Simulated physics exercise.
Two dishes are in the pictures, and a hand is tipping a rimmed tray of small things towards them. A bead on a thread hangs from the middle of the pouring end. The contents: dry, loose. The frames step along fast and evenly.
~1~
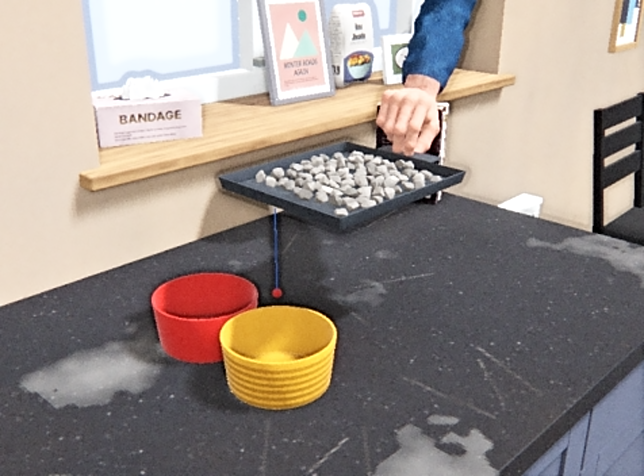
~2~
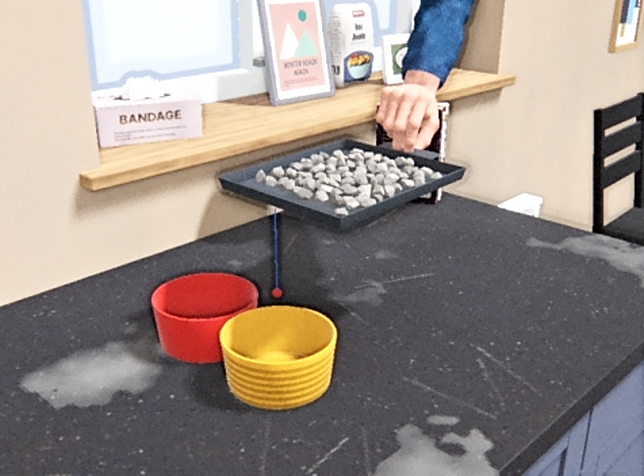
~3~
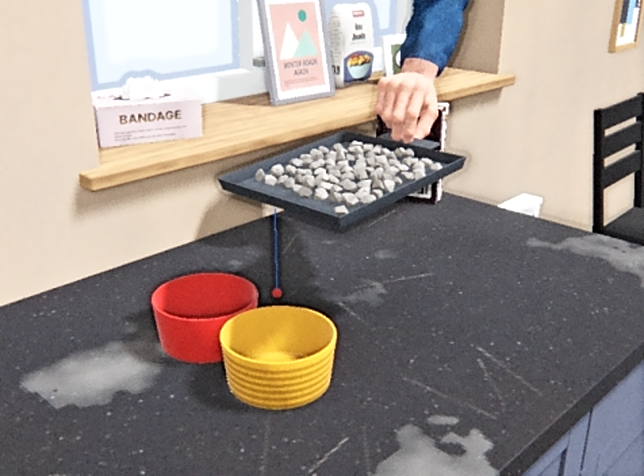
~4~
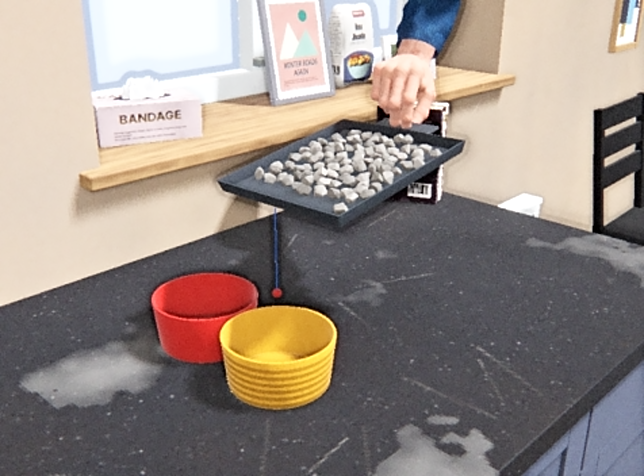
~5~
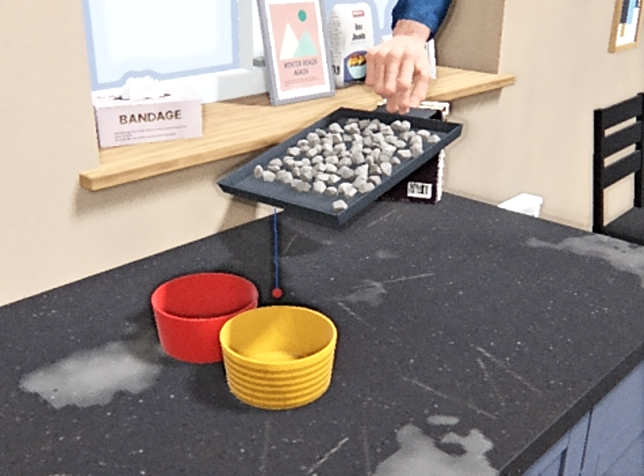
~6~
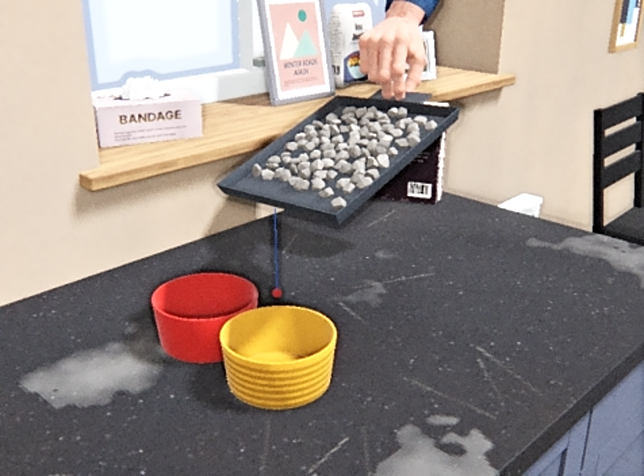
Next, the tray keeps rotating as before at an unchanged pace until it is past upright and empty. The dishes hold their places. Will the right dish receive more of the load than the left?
Watch, the one on the left side catches more of it.
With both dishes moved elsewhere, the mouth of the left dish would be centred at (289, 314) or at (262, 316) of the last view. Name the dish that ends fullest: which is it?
With the dishes at the first place it's the left-side dish, and at the second it's the left-side dish.
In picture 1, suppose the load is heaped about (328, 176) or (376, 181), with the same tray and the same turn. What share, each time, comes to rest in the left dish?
It's 70 percent the first time and 50 percent the second.
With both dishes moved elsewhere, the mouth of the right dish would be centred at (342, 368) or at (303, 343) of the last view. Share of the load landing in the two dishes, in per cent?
The first yields 40 per cent and the second 90 per cent.
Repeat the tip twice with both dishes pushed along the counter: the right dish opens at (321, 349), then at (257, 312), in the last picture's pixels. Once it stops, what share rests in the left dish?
Roughly 70% on the first try and 30% on the second.
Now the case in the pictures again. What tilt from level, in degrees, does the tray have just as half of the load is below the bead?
Roughly 95°.
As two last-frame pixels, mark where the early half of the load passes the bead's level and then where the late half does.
Early-half point (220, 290); late-half point (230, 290).
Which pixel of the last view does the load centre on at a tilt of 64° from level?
(261, 181).
Soon after the last picture, tray tipped steeply; nearly all on the tray; a small part in the air.
A little later, tray tipped past a quarter turn; about a quarter on the tray; a small part in the right dish; about half in the left dish; a stray few outside both; about a quarter in the air.
Later still, tray tipped past a quarter turn; about a quarter in the right dish; about two thirds in the left dish; a small part outside both.
At rest, tray tipped past a quarter turn; about a quarter in the right dish; about two thirds in the left dish; a small part outside both.
